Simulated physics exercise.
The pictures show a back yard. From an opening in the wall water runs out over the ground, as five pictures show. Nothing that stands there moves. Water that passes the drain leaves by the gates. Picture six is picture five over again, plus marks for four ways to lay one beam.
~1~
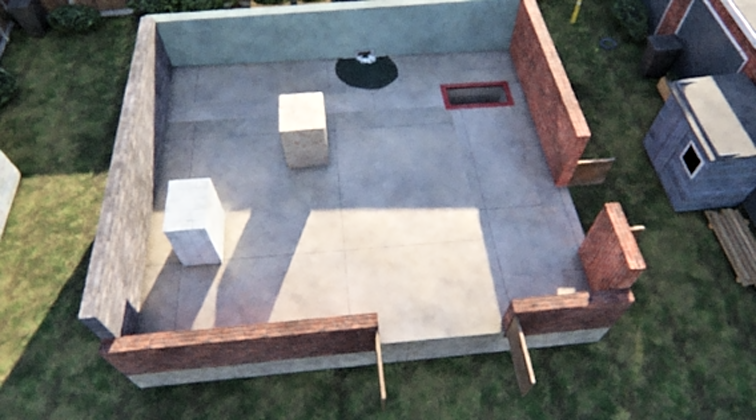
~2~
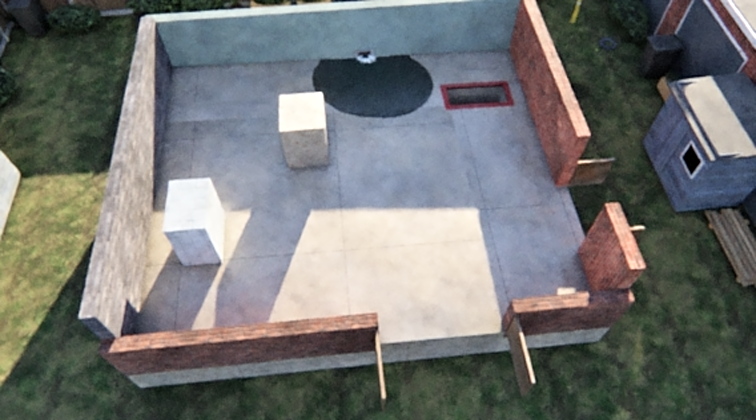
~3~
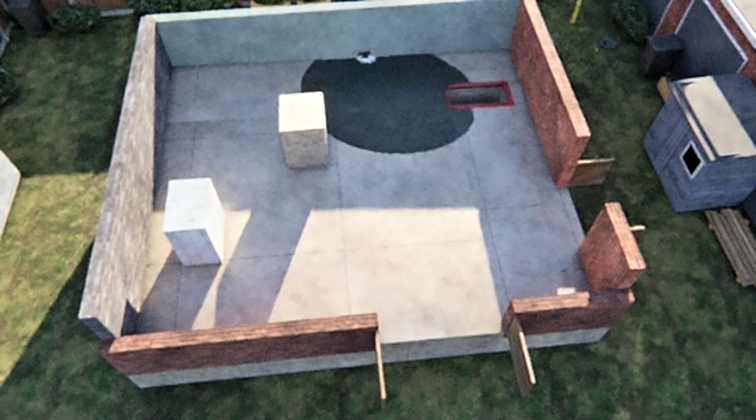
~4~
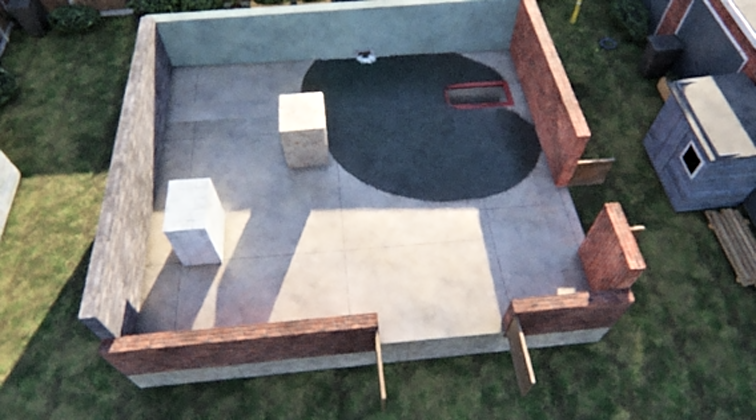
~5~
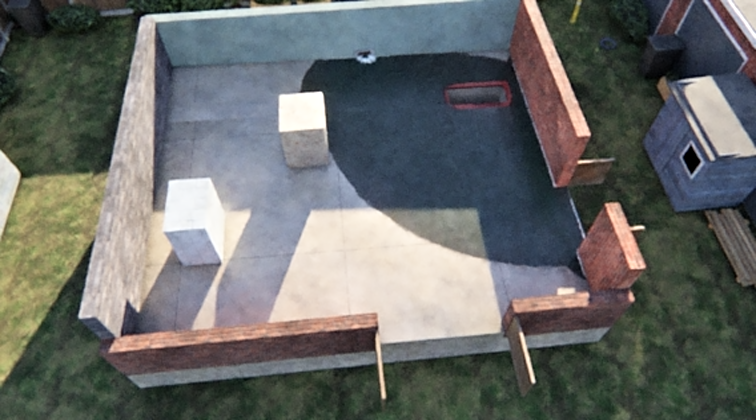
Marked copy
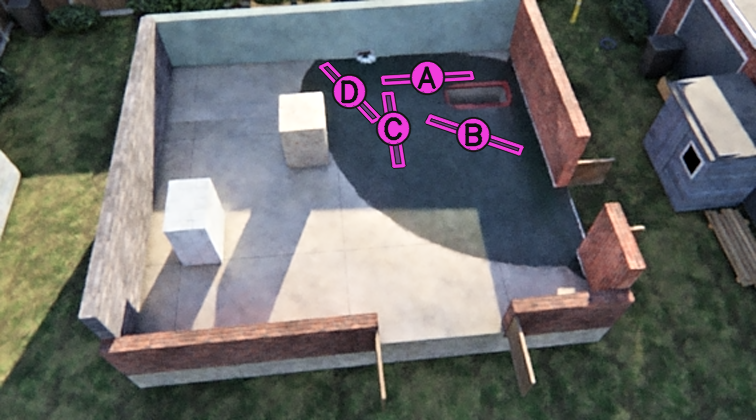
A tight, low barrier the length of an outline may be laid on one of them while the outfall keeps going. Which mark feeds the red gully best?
D.
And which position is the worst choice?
That is position A.
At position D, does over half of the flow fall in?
No.
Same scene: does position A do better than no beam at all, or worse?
Position A is worse.
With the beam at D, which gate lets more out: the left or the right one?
More leaves on the right.
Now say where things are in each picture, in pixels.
Outfall at (364, 53); red gully at (477, 95); open gate at (440, 325); open gate at (566, 218); water covers 2 % of the ground and shows as far out as (369, 86); red gully still dry.
Water covers 8 % of the ground and shows as far out as (402, 111); red gully still dry.
Water covers 17 % of the ground and shows as far out as (470, 123); red gully taking water.
Water covers 29 % of the ground and shows as far out as (534, 163); red gully taking water.
Water covers 39 % of the ground and shows as far out as (572, 260); red gully taking water.
On the marked copy, A from (383, 80) to (471, 75); B from (428, 119) to (520, 150); C from (398, 165) to (387, 93); D from (324, 65) to (376, 119).
Choosing A, about 15 % of the stream runs into the red gully, about 85 % out by the gates.
Choosing B, about 24 % of the stream runs into the red gully, about 76 % out by the gates.
Choosing C, about 22 % of the stream runs into the red gully, about 78 % out by the gates.
Choosing D, about 32 % of the stream runs into the red gully, about 67 % out by the gates.
